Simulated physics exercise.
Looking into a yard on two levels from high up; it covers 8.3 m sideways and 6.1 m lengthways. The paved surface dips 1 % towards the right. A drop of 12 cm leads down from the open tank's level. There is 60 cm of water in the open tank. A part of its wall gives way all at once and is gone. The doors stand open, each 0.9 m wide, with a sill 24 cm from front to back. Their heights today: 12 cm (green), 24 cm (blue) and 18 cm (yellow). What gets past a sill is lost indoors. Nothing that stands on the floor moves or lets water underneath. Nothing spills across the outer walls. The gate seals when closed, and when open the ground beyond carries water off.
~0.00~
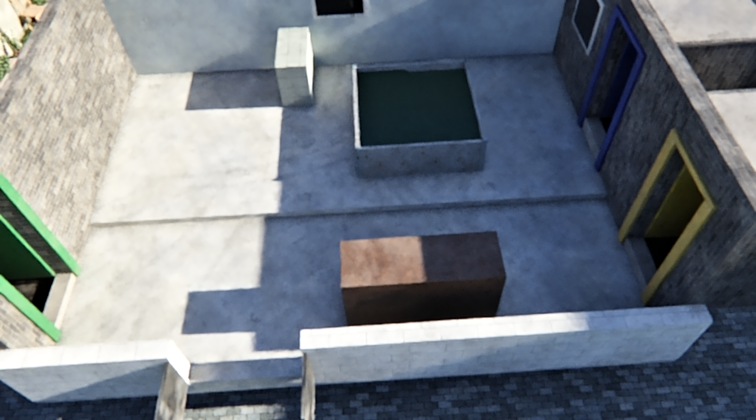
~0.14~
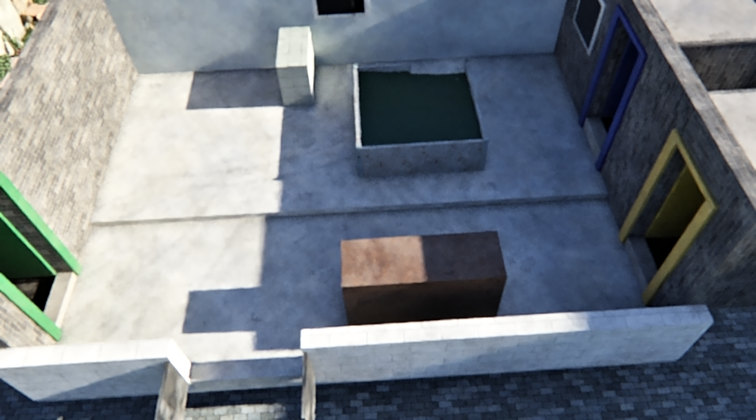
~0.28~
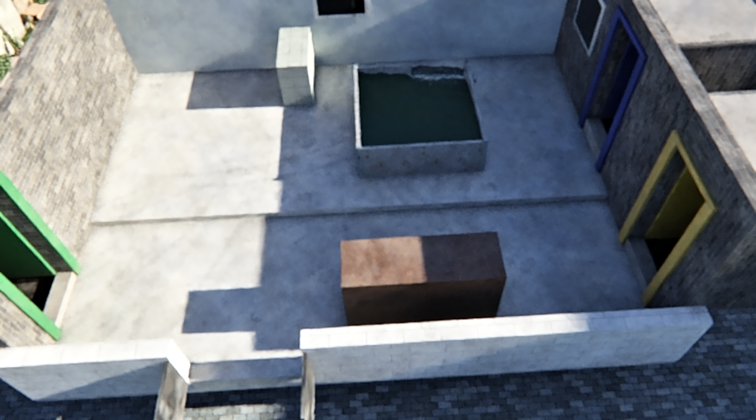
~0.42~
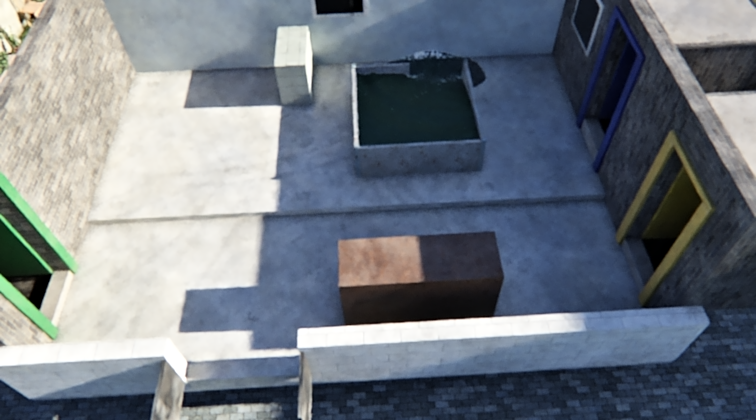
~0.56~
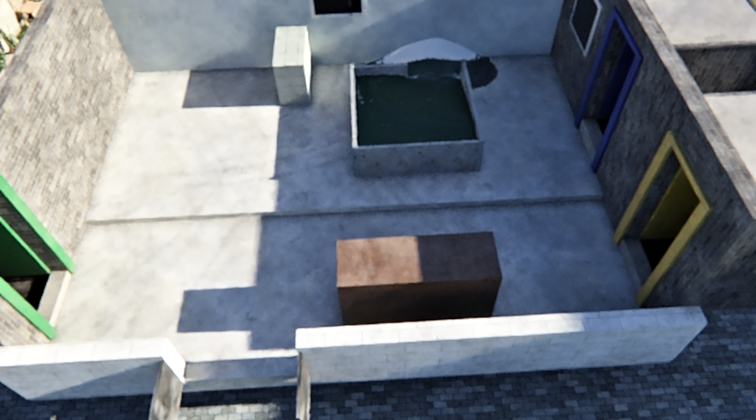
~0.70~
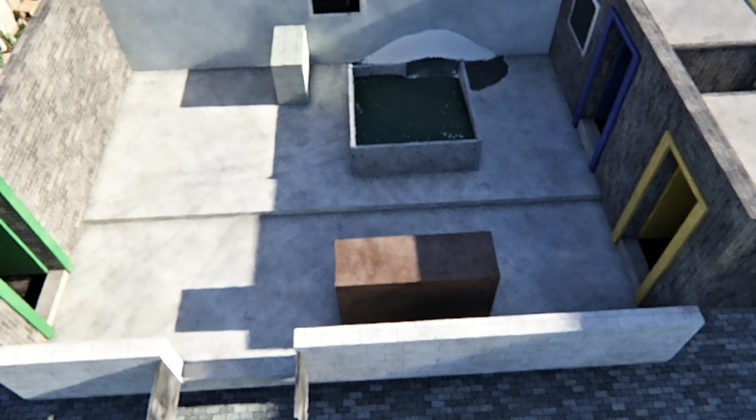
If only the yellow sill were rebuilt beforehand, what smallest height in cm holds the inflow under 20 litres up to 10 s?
About 9 cm.
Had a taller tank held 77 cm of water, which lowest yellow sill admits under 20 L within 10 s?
Then roughly 12.5 cm.
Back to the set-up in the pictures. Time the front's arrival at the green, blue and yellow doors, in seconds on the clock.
Arrival: Green not within the 10 s, blue 2.0 s, yellow 3.0 s.
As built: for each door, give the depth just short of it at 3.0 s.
Depths in cm: Green 0, blue 8, yellow 1.
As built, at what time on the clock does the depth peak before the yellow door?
Near 8.0 s.
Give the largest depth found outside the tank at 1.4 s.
Up to some 48 cm.
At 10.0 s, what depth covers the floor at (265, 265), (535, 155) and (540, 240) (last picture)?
Roughly 4, 3 and 10 cm, in turn.
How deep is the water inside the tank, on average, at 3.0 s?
Some 28 cm.
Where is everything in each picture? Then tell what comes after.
In the first frame, the open tank at (415, 105) is whole and still, 60 cm deep; the yellow door at (657, 229) is dry.
In the second frame, water pours out on the far side and has run 0.3 m, to a hidden place; about 8 cm deep outside, 60 cm at the back.
In the third frame, water pours out on the far side and has run 0.8 m, to a hidden place; about 10 cm deep outside, 60 cm at the back.
In the fourth frame, the gap is on the far side, the front 1.0 m out at (396, 61); the back of the open tank holds 60 cm.
In the fifth frame, water pours out on the far side and has run 1.2 m, to (371, 63); about 10 cm deep outside, 60 cm at the back.
In the sixth frame, the front is at (501, 56), 1.4 m from the gap on the far side; 2.1 m2 of floor is wet, 55 cm left at the back; the yellow door at (651, 230), 4.7 m from the gap, is still 4.4 m from the nearest water.
After 1.4 s water covers 10 % of the floor, deepest (48 cm) near (433, 63); it has not reached the yellow door.
After 3.0 s water covers 30 % of the floor, deepest (32 cm) near (541, 58); it has not reached the yellow door.
After 10.0 s water covers 75 % of the floor, deepest (14 cm) near (535, 206); 11 cm at the yellow door, 0 litres in over its 18 cm sill.
At the yellow door as built, the water arrived by 3.1 s and peaked near 14 cm at 8.2 s.
Run again over the same 10 s with other heights there, 40 litres in over 7 cm, 8 litres over 11 cm. The limit of 20 litres is kept from about 9 cm up.
